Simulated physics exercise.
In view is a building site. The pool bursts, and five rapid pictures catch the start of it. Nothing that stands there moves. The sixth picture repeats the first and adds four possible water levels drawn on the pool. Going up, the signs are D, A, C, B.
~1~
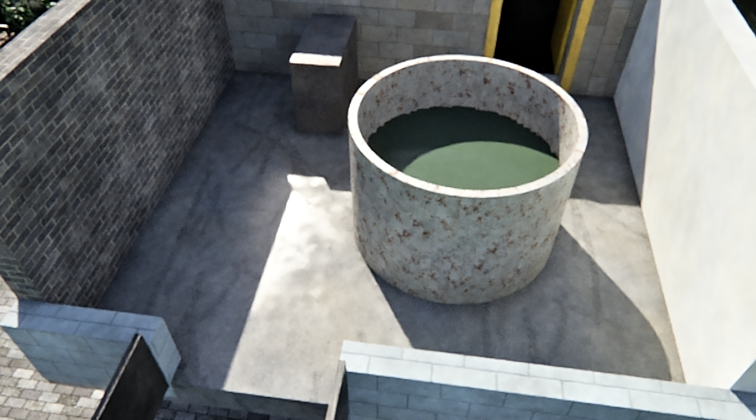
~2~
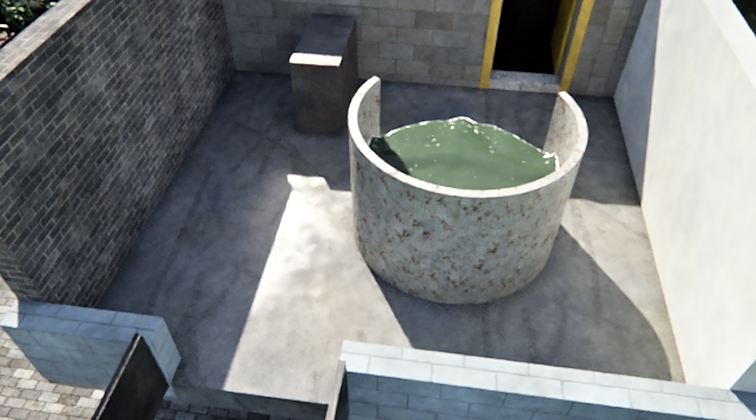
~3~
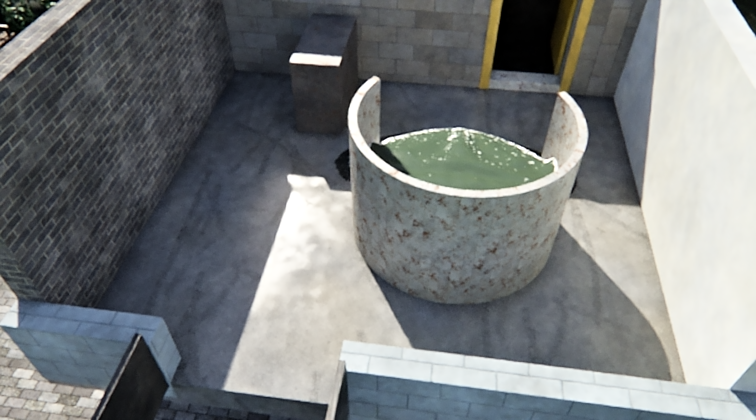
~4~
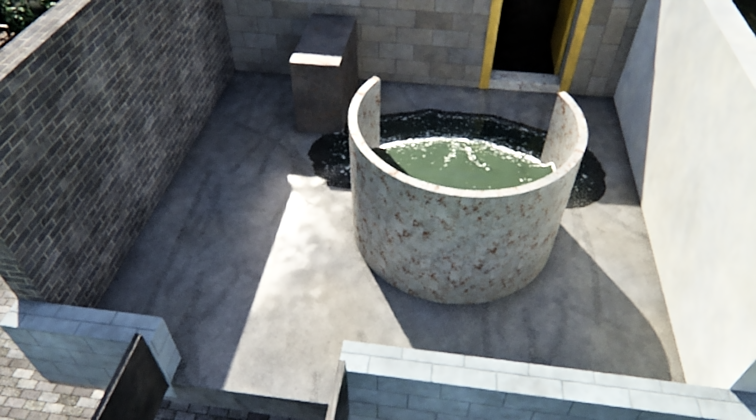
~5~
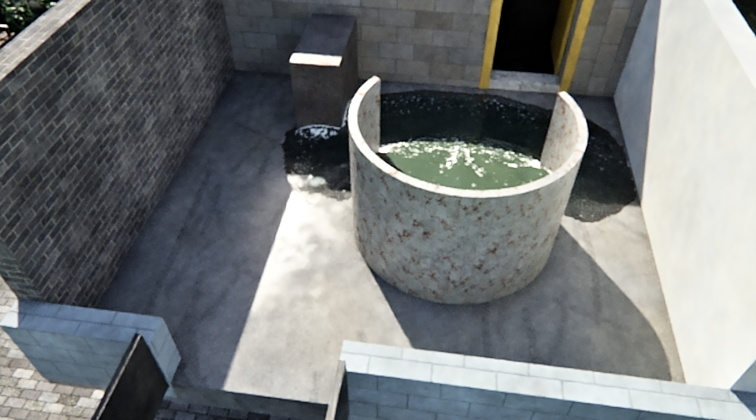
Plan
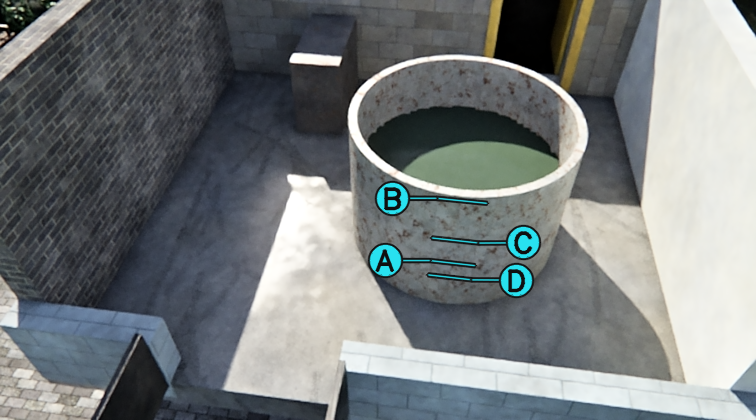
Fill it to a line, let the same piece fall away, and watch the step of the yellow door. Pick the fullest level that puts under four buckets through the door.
Line D just does it.
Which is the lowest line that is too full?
Here it is line A.
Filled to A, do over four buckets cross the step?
Yes, it does.
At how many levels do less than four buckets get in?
One of the four.
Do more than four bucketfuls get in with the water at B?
Yes, it does.
In cyan, A at (452, 263); B at (461, 200); C at (455, 240); D at (450, 277); from the bottom up D, A, C, B.
Choosing A, about 9 bucketfuls get in.
Choosing B, dozens of bucketfuls pour in.
Choosing C, dozens of bucketfuls pour in.
Choosing D, a bucket or two gets in.
